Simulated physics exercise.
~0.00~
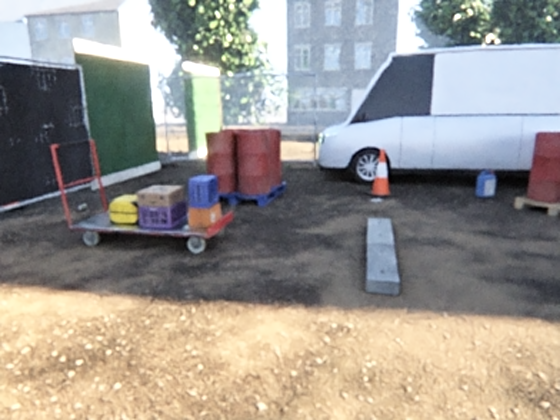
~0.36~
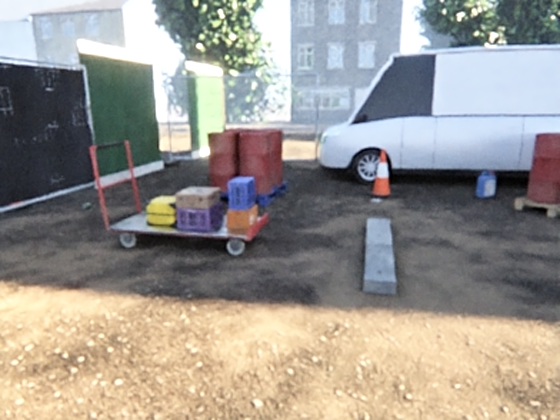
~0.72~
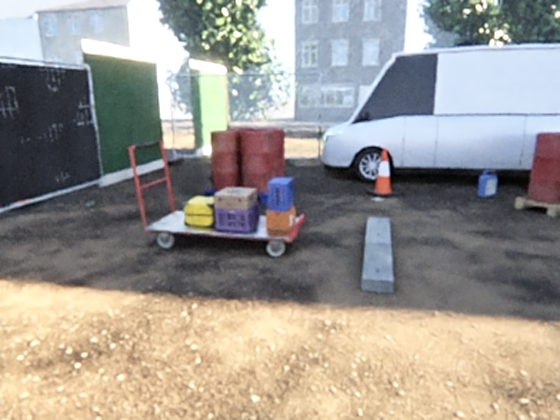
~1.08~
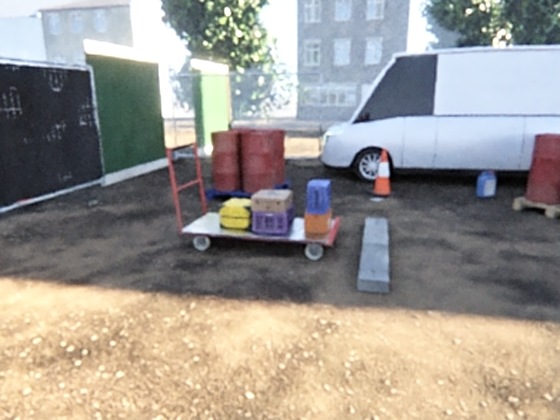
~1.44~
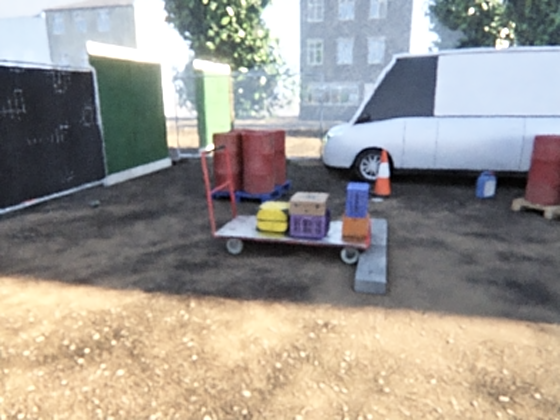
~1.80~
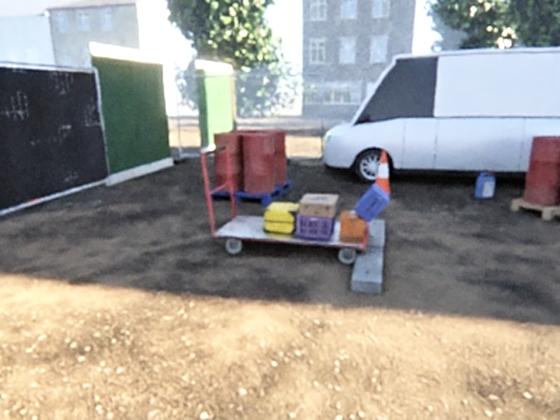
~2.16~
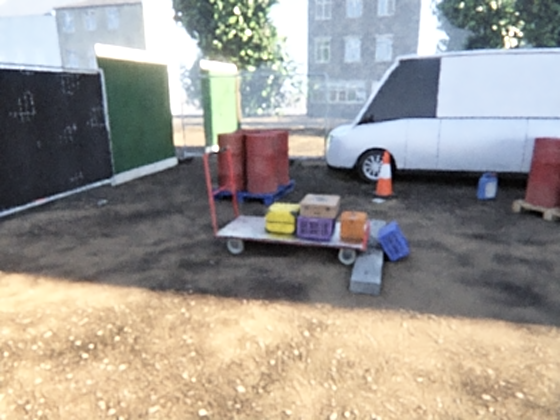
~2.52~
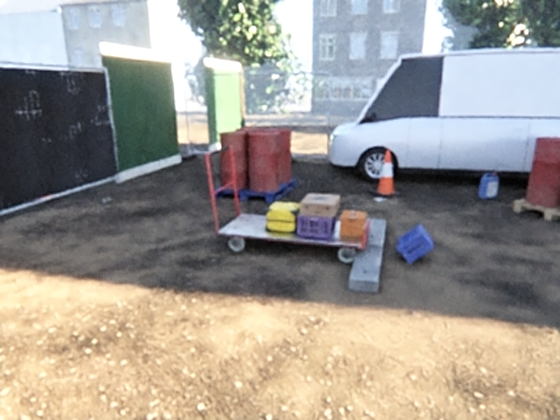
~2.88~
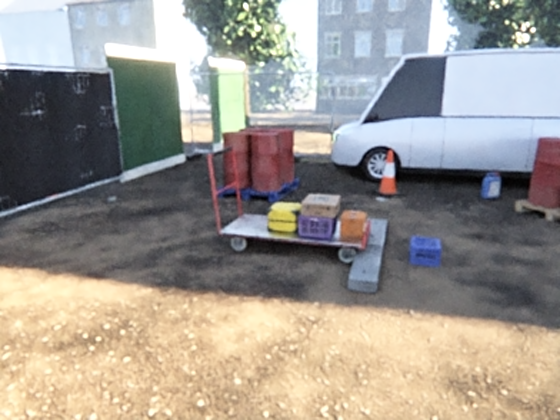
A loaded flatbed trolley rolls right, stops at a kerb, and its blue crate tumbles off.
